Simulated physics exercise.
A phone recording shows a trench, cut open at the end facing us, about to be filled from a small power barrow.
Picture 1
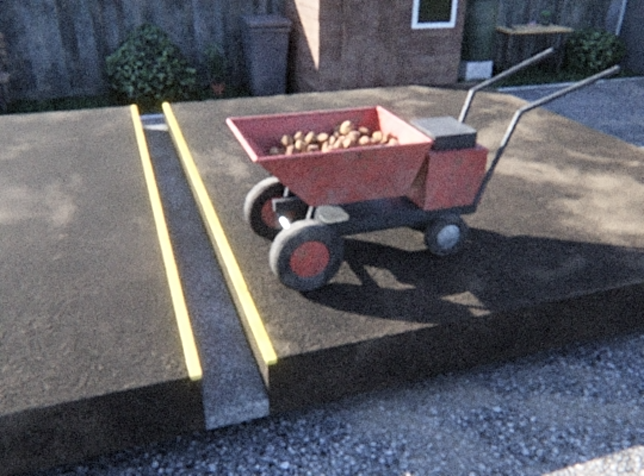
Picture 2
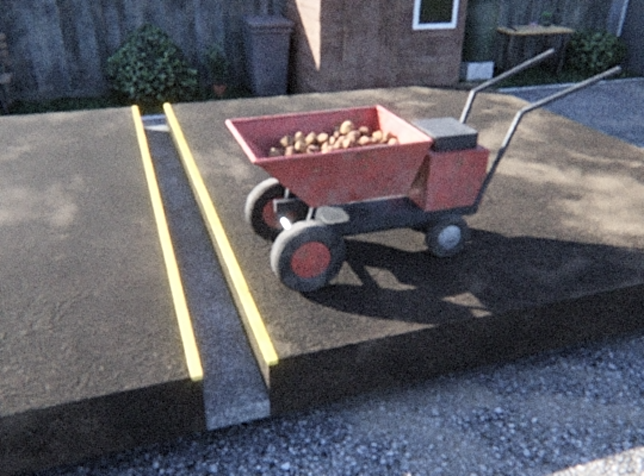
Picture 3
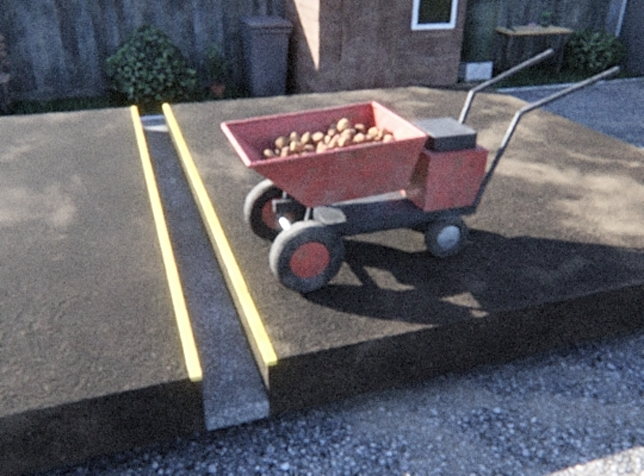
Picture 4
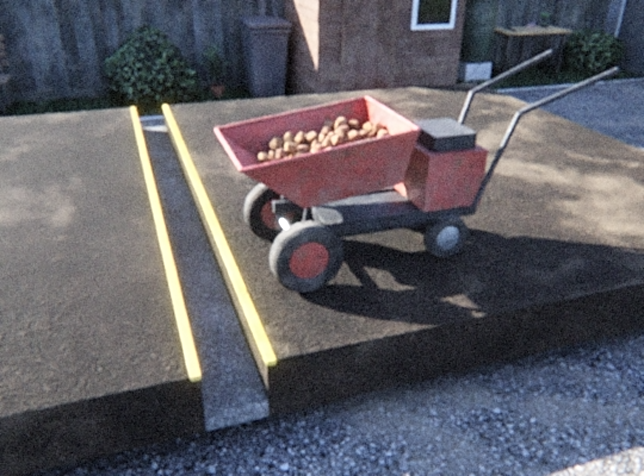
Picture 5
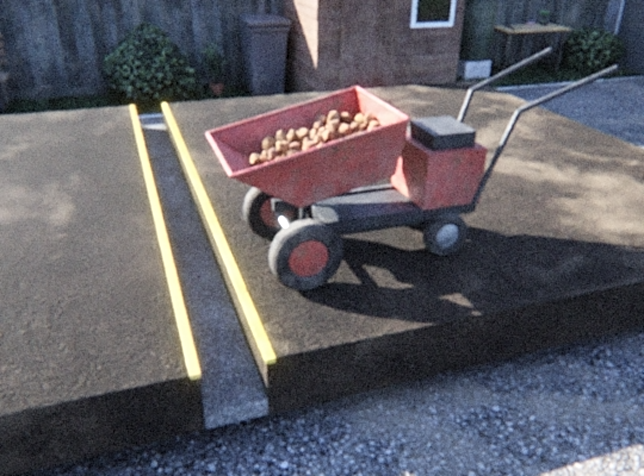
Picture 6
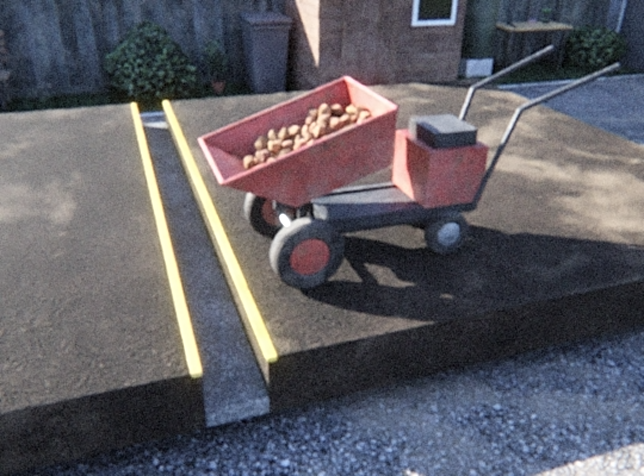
The red skip of a small barrow, loaded with brown clods, sat level at first, then slowly tilted down to the left toward a narrow trench edged in yellow while the wheels stayed put.
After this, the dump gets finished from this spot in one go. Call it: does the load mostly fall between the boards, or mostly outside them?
It mostly falls outside them.
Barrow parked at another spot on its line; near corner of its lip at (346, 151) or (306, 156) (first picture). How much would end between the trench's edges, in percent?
Close to 50 in a hundred, and close to 90 in a hundred.
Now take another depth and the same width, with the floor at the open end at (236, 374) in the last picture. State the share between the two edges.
Estimate: Approx. 10 per cent.
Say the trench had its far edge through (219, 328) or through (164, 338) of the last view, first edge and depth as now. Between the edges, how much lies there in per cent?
The first try comes to close to 0 per cent, the next to 60 per cent.
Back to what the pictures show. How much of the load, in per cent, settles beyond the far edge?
Close to 65 in a hundred.
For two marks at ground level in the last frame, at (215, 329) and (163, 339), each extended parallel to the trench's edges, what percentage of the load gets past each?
Close to 70 per cent, then close to 40 per cent.
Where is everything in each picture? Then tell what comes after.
The first picture shows lip of the skip at (257, 161), level; top of the load at (347, 145), clay clods; first edge of the trench at (257, 323); far edge at (187, 336), the trench under half as wide as the skip, and about as deep as wide.
The second picture shows lip of the skip at (256, 162), level; top of the load at (347, 145).
The third picture shows lip of the skip at (250, 166), tipped barely; top of the load at (350, 147).
The fourth picture shows lip of the skip at (242, 171), tipped a little; top of the load at (356, 137).
The fifth picture shows lip of the skip at (232, 177), tipped a little; top of the load at (354, 129).
The sixth picture shows lip of the skip at (223, 184), tipped clearly; top of the load at (345, 122); first edge of the trench at (257, 321); far edge at (187, 334).
Soon after the last picture, skip tipped steeply; all in the skip.
A little later, skip tipped steeply; most in the skip; about a quarter beyond it; a stray few falling.
Later still, skip tipped right over; about a third in the skip; a small part in or heaped over the trench; about two thirds beyond it.
At rest, skip tipped right over; about a third in the skip; a small part in or heaped over the trench; about two thirds beyond it.
